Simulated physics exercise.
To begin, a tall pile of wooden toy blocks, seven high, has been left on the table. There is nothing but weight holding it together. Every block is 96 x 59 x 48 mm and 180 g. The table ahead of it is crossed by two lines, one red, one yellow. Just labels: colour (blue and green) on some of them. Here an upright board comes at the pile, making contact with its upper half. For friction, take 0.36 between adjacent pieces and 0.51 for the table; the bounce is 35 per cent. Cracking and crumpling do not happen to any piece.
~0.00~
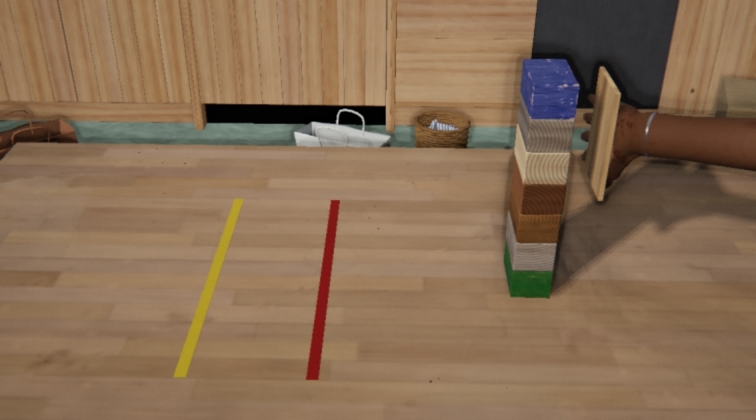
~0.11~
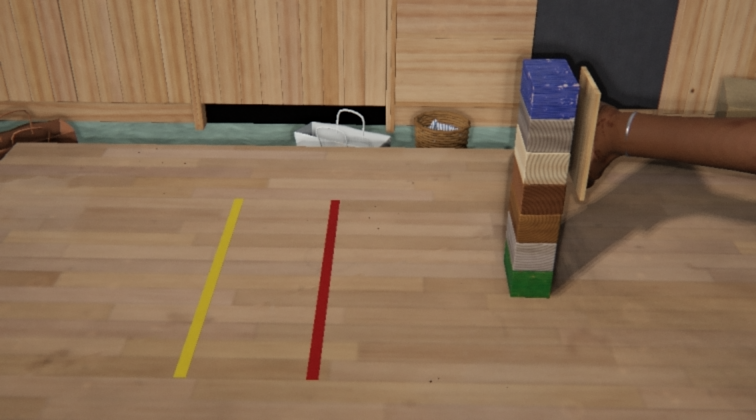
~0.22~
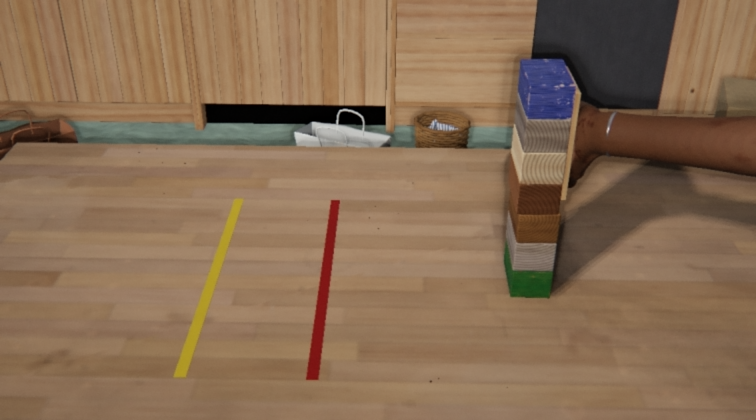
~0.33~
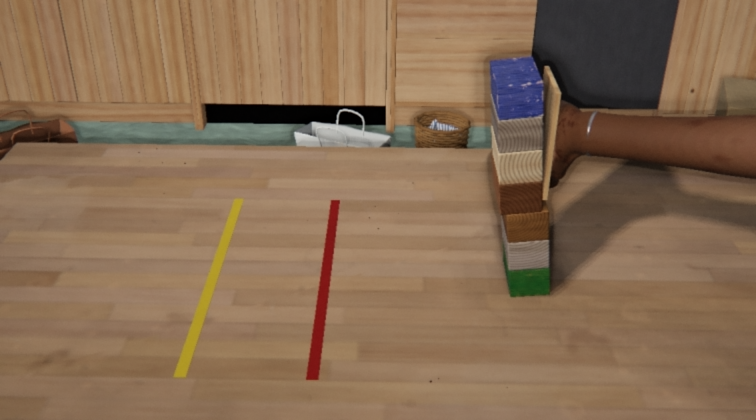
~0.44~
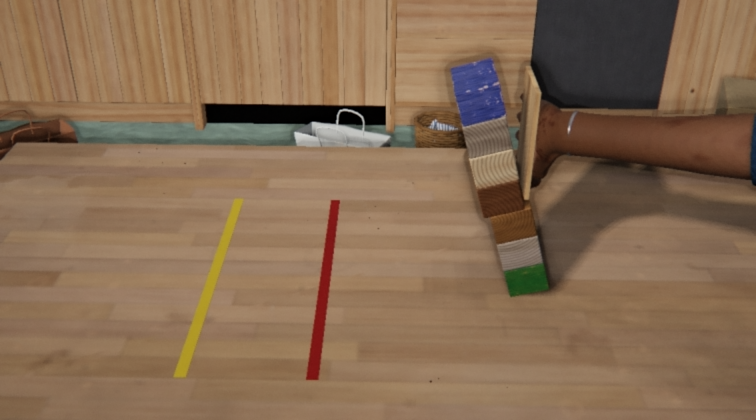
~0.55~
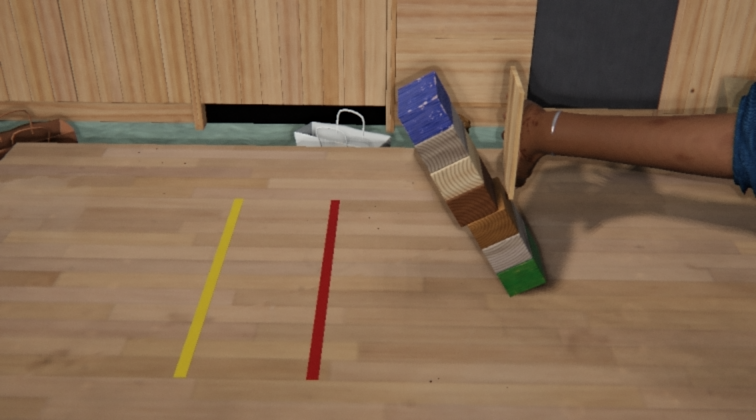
A tall stack of seven blocks leans left as a hand pushes it with a board.
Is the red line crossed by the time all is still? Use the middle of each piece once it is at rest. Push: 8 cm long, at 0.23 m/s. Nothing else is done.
Beyond the line you'll find a piece.
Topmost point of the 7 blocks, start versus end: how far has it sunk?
I'd say it's about 28 cm lower than before.
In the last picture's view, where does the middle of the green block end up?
In the final image its middle is around (493, 263).
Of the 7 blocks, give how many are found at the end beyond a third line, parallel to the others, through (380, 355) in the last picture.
The answer is 4.
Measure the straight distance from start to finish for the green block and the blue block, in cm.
Moved: Green 6, blue 52.
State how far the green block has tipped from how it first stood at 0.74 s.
My estimate is close to 80°.
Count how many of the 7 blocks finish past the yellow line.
The answer is 0.
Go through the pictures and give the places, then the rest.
In the first frame (we follow the side turned to the camera), board (612, 134) 46 mm short; red line, near end, (315, 355); yellow line, near end, (187, 353); blue block (555, 103); green block (532, 286); no piece has moved.
Board (592, 134) 21 mm short; blue block (555, 103), in the second frame.
Board (573, 134) 5 mm in; blue block (551, 103); 3 stirred so far, in the third frame.
Board (554, 134) 30 mm in; blue block (521, 102) tipped 7°; green block (530, 284) tipped 7°; steepest lean 7°, the block at (521, 168); 7 stirred so far, in the fourth frame.
Board (534, 133) 55 mm in; blue block (481, 106) tipped 16°; green block (527, 282) tipped 16°; 7 stirred so far, in the fifth frame.
Board (518, 133) 8 cm in; red line, near end, (315, 355); yellow line, near end, (187, 353); blue block (426, 122) tipped 30°, 30 mm lower; green block (522, 279) tipped 30°; steepest lean 30°, the block at (473, 207); 7 stirred so far, in the sixth frame.
Around 0.61 s, none of the 7 blocks past the red line, 7 disturbed; green block tipped 41°; blue block tipped 41°, 6 cm lower.
Around 0.66 s, none of the 7 blocks past the red line, 7 disturbed; green block tipped 54°; blue block tipped 54°, 11 cm lower.
Around 0.74 s, 1 of the 7 blocks past the red line; green block on its side; blue block on its side.
Around 0.86 s, 2 of the 7 blocks past the red line; blue block on its side; green block on its side.
Finally (1.6 s), 2 of the 7 blocks past the red line; blue block on its side; green block on its side. The farthest middle lies 12 cm beyond that line. Seen by the last camera, middles, blue block near (246, 257), green block near (493, 263).
